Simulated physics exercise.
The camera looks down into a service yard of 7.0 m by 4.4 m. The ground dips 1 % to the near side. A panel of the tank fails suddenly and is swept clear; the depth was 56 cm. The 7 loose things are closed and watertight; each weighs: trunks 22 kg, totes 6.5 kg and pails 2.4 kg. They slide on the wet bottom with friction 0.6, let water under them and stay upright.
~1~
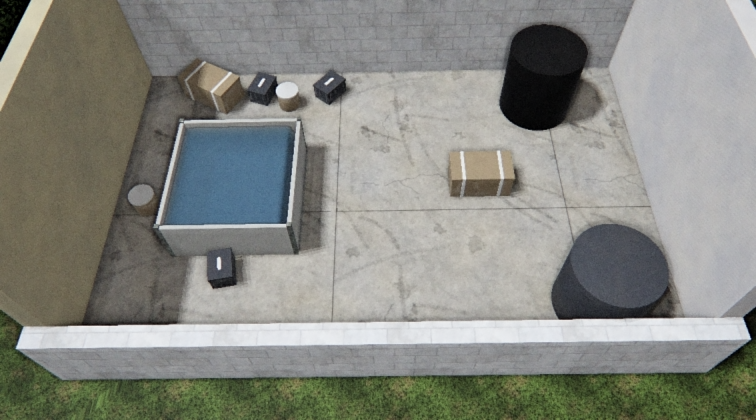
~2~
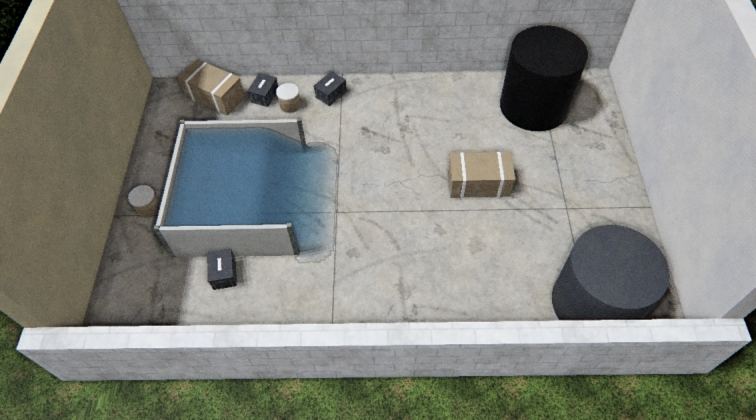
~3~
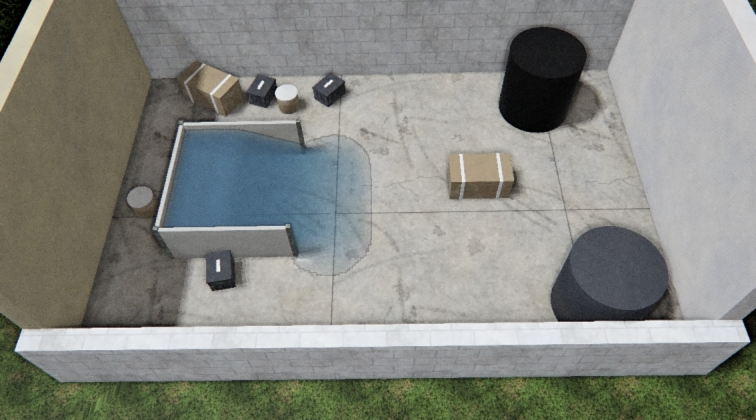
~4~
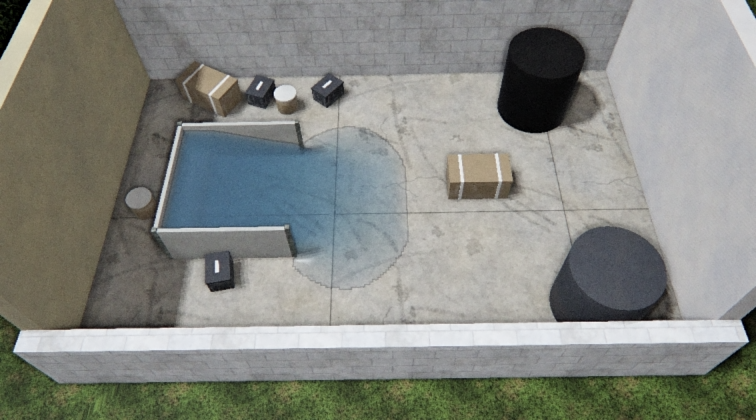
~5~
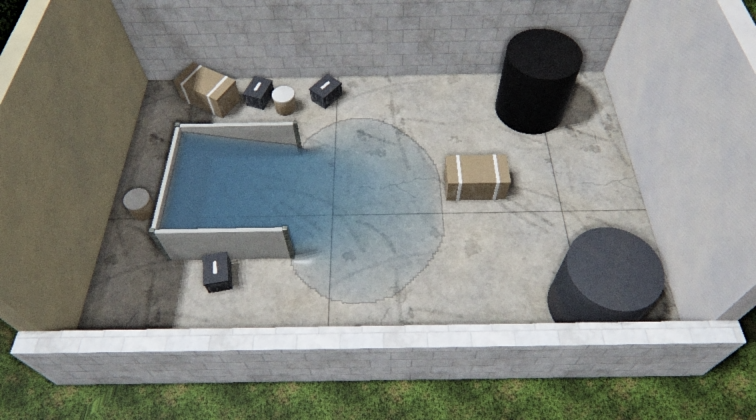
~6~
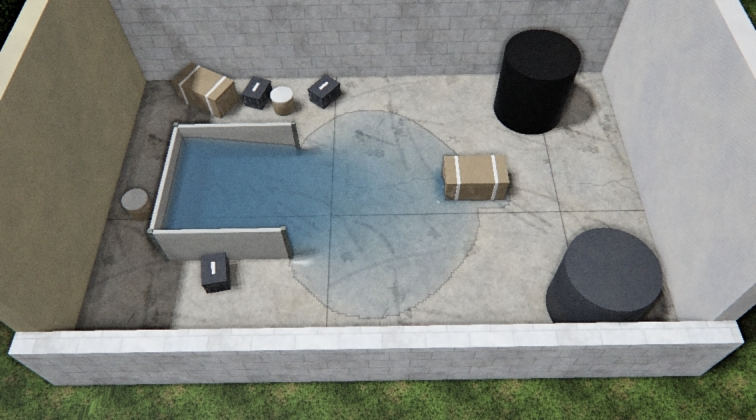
The clip shows a walled yard with a square tank of blue water; its right side disappears and water spreads rightward across the concrete in a widening rounded sheet, reaching a strapped brown box, while the surrounding objects stay put.
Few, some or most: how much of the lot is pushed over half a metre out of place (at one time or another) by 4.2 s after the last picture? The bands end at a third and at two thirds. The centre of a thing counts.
Share: Less than a third.
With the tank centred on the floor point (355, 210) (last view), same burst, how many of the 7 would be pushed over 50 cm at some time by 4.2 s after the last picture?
Then 1.
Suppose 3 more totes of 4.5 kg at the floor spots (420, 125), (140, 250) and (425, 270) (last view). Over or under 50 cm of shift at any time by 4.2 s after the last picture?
In turn: Past it, less, past it.
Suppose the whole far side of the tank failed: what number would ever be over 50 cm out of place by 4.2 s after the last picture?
In that case 5 of them.
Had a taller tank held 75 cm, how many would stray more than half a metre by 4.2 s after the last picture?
Then 1.
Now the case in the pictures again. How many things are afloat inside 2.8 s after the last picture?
1 of them.
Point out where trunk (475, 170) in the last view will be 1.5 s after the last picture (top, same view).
Around (589, 164).
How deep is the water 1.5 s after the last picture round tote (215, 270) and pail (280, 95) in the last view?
Roughly 0 and 0 cm.
Then, 0.4 s after the last picture 0 of 7 are over 50 cm from their spots; 0 afloat.
Then, 1.5 s after the last picture 1 of 7 are over 50 cm from their spots; 0 afloat.
Then, 2.8 s after the last picture 1 of 7 are over 50 cm from their spots; 1 afloat.
Then, 4.2 s after the last picture 1 of 7 are over 50 cm from their spots, and 1 have been at some point; 1 afloat.
